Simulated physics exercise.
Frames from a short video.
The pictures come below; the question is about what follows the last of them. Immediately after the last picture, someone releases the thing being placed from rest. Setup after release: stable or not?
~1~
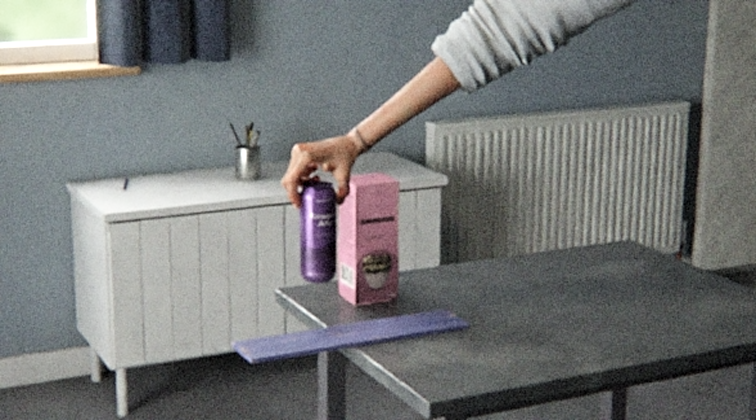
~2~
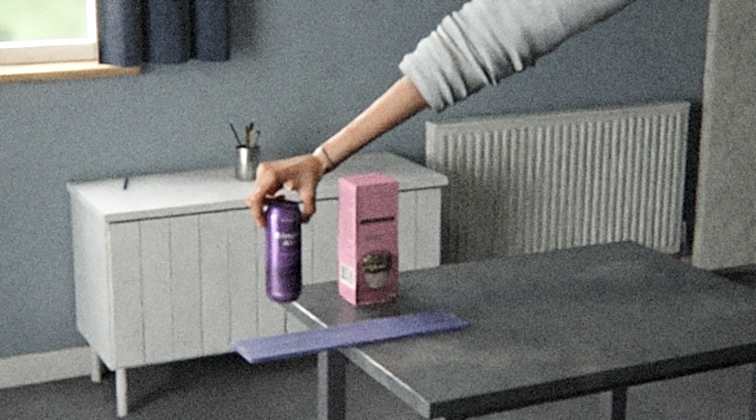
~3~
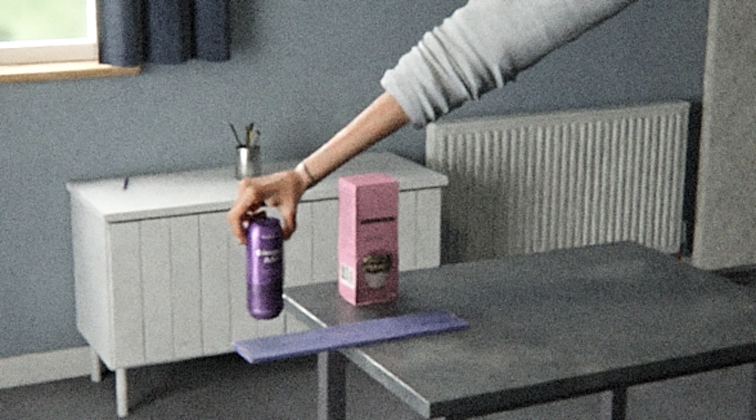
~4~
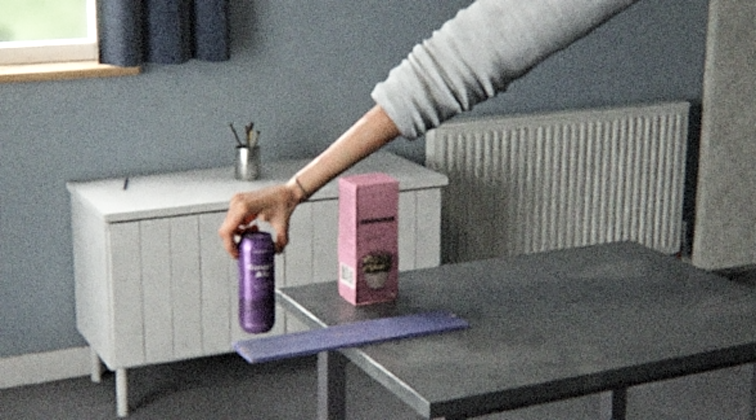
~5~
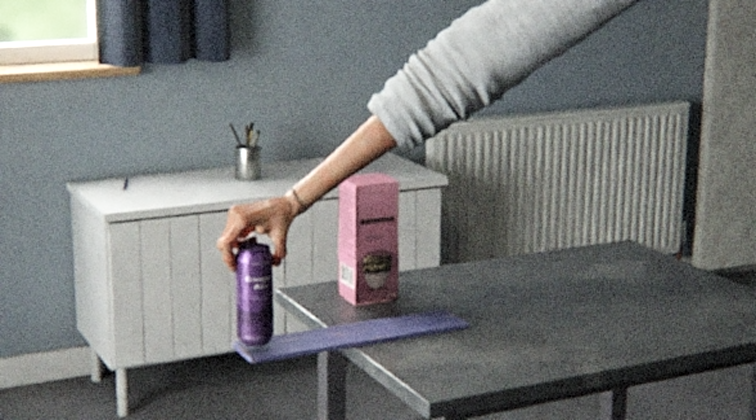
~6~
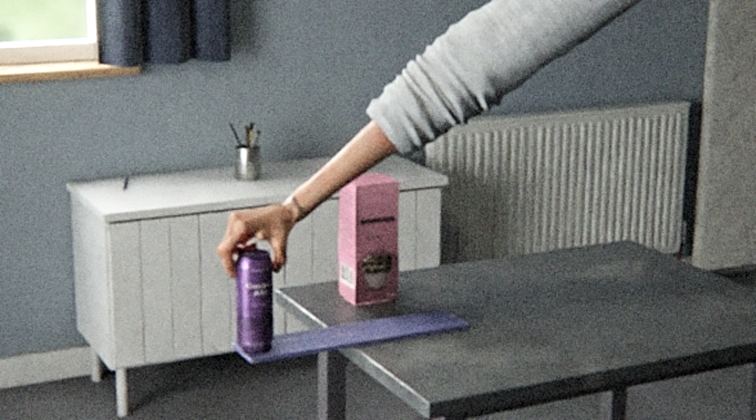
Looks like it drops off the end.
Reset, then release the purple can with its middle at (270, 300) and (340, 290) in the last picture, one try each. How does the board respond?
First case: It topples; second case: It stays put.
Then, 0.40 s after the last picture, purple can now down on the floor or falling; blue board tipped 54° from how it was.
Then, 0.60 s after the last picture, blue board now down on the floor or falling.
Then, 0.80 s after the last picture, things are still on the move.
By the end, down on the floor or falling, blue board and purple can; pink carton in place. The board tips off the edge.
